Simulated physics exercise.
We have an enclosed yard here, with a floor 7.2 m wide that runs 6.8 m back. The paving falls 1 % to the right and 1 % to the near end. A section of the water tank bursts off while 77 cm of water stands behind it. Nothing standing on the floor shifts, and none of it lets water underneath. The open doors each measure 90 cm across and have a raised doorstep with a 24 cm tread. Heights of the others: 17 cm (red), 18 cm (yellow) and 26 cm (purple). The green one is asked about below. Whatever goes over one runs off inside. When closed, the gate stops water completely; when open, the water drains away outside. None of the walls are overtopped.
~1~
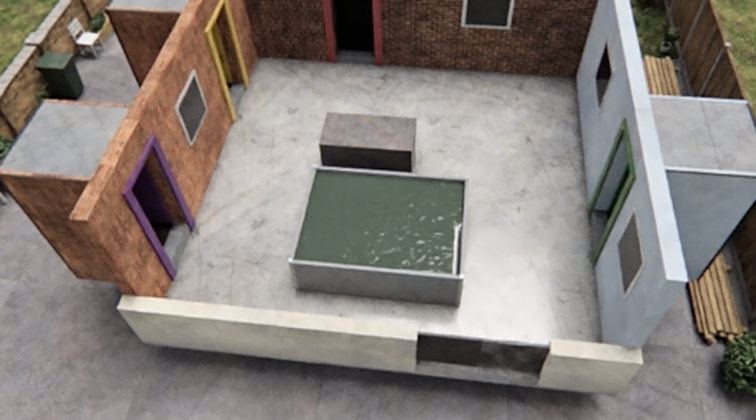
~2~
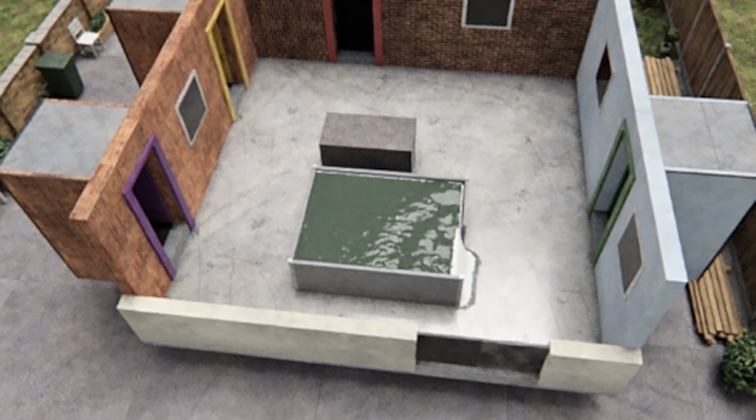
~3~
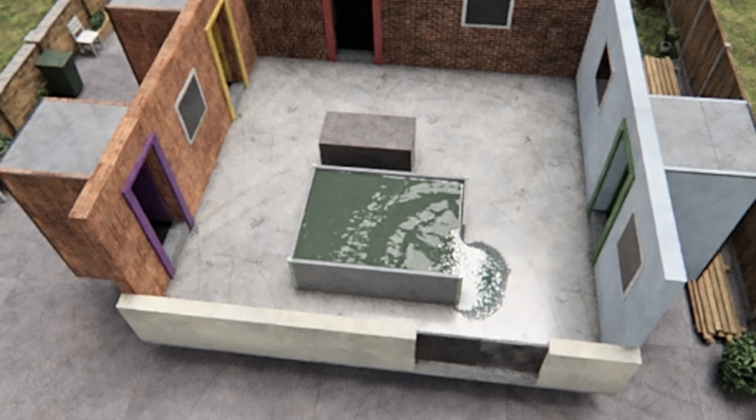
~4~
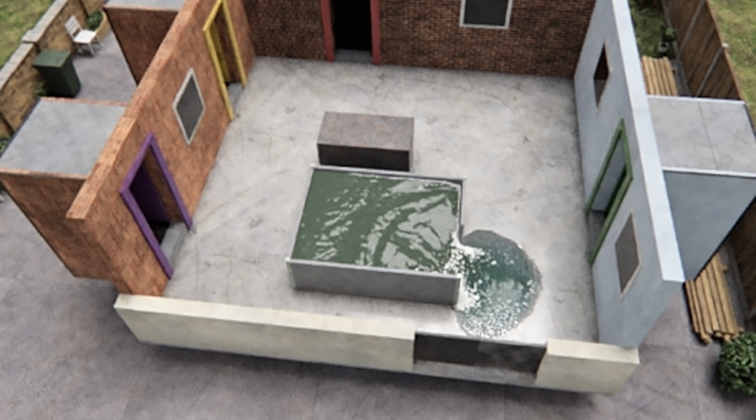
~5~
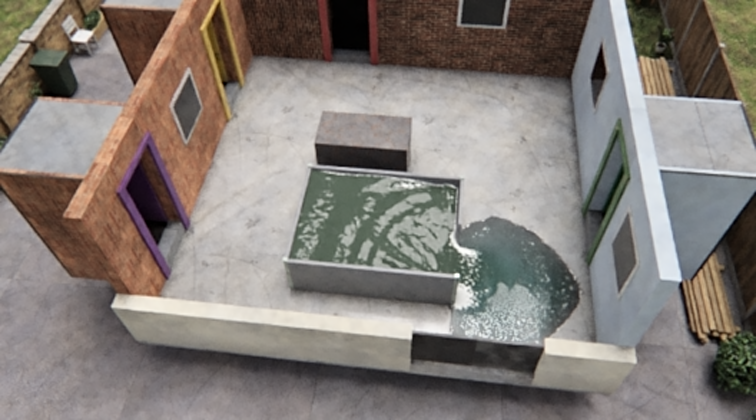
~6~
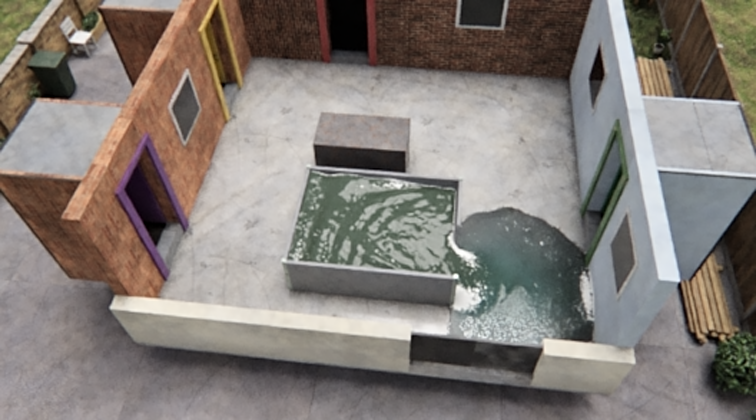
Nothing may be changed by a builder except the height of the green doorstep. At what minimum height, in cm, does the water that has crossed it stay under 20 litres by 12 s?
From about 25 cm.
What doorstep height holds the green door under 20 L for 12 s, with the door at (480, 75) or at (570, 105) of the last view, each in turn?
You'd want roughly 13.0 cm there first, then roughly 15 cm.
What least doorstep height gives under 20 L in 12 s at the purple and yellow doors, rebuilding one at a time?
You'd want about 5.5 centimetres at purple and about 7.5 centimetres at yellow.
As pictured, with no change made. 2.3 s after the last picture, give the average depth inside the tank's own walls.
It averages close to 40 centimetres.
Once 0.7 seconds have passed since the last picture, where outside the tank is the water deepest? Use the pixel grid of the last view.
Near pixel (588, 370).
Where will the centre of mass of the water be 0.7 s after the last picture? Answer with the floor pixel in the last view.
Around (416, 260).
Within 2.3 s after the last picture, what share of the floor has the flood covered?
About 30 per cent.
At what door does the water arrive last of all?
Last comes the yellow one.
Then, 0.7 s after the last picture water covers 15 % of the floor, deepest (59 cm) near (588, 370); 25 cm at the green door, 0 litres in over its 24 cm doorstep.
Then, 2.3 s after the last picture water covers 30 % of the floor, deepest (38 cm) near (587, 359); 28 cm at the green door, 19 litres in over its 24 cm doorstep.
Then, 11.3 s after the last picture water covers 95 % of the floor, deepest (16 cm) near (293, 234); 9 cm at the green door, 28 litres in over its 24 cm doorstep.
At the green door as built, the water peaked near 31 cm, 1.5 s after the last picture.
Run again over the same 12 s with other heights there, 46 litres in over 22 cm, 6 litres over 29.5 cm. The limit of 20 litres is kept from about 25 cm up.
